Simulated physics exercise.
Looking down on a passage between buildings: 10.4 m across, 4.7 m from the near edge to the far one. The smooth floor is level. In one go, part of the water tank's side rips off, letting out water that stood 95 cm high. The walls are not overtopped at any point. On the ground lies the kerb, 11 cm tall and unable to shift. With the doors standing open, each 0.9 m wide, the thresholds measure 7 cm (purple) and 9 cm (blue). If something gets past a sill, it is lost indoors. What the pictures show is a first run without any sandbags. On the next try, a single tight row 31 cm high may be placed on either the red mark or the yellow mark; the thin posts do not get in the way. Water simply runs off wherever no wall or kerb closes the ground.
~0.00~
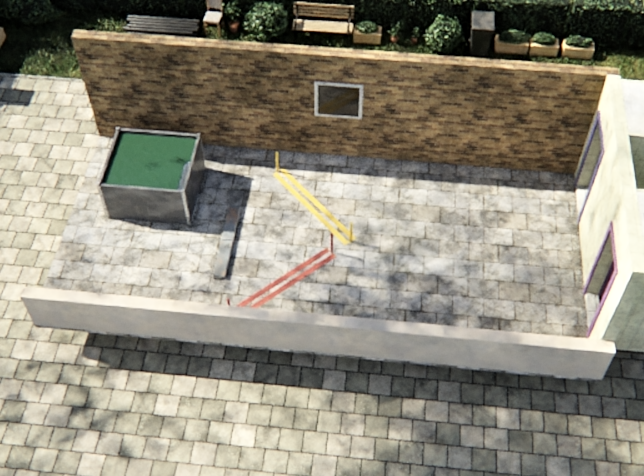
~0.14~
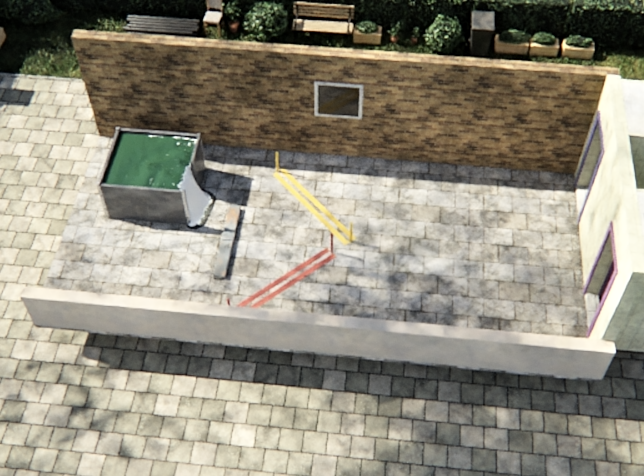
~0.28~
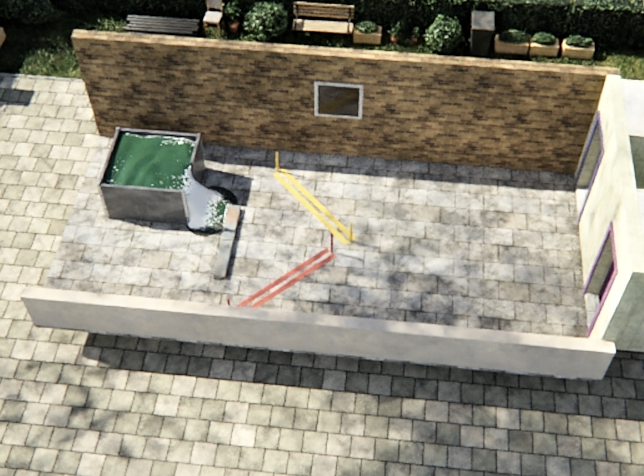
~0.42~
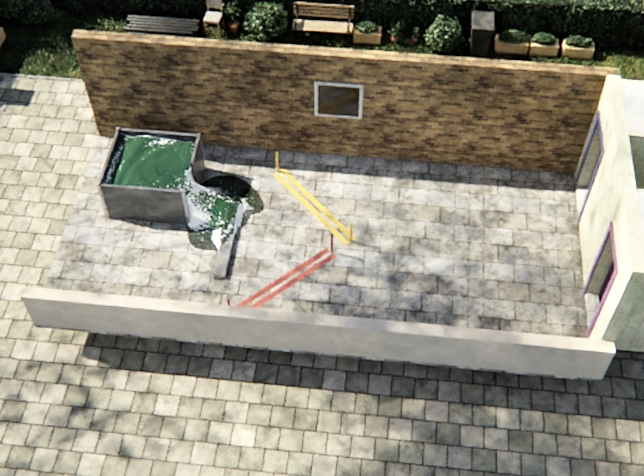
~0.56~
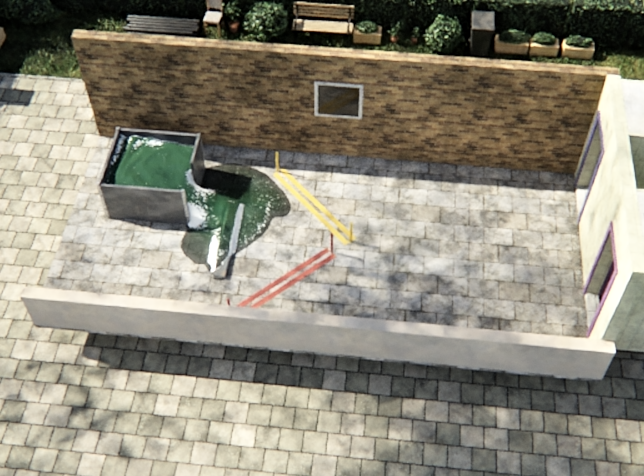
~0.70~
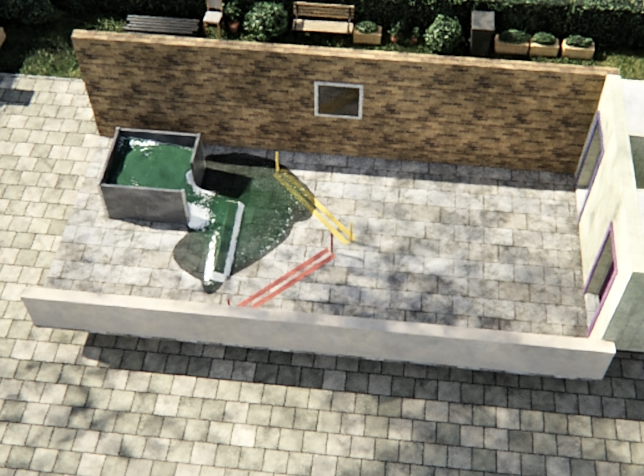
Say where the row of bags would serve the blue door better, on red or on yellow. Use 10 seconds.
On yellow.
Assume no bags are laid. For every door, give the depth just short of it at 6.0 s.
Reading (cm) - purple: 12; blue: 11.
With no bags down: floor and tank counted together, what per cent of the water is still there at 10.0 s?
Something like 86 percent.
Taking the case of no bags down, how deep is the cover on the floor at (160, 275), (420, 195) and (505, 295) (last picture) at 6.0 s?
About 1, 4 and 6 cm.
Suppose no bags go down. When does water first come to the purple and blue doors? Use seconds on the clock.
Arrival times - purple 3.6 s, blue 3.0 s.
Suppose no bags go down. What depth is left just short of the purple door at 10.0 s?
Some 7.5 cm.
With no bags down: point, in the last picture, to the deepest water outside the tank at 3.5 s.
(569, 174), roughly.
After 1.4 s water covers 35 % of the floor and is deepest (36 cm) near (203, 213) in the run without bags; in at the blue door, 0 L with no bags, 0 L with the row on red, 0 L on yellow.
After 2.2 s water covers 55 % of the floor and is deepest (25 cm) near (203, 213) in the run without bags; in at the blue door, 0 L with no bags, 0 L with the row on red, 0 L on yellow.
After 3.5 s water covers 80 % of the floor and is deepest (28 cm) near (569, 174) in the run without bags; in at the blue door, 8 L with no bags, 42 L with the row on red, 0 L on yellow.
After 6.0 s water covers 80 % of the floor and is deepest (16 cm) near (219, 215) in the run without bags; in at the blue door, 86 L with no bags, 165 L with the row on red, 0 L on yellow.
After 10.0 s water covers 85 % of the floor and is deepest (8 cm) near (420, 174) in the run without bags; in at the blue door, 91 L with no bags, 188 L with the row on red, 2 L on yellow.
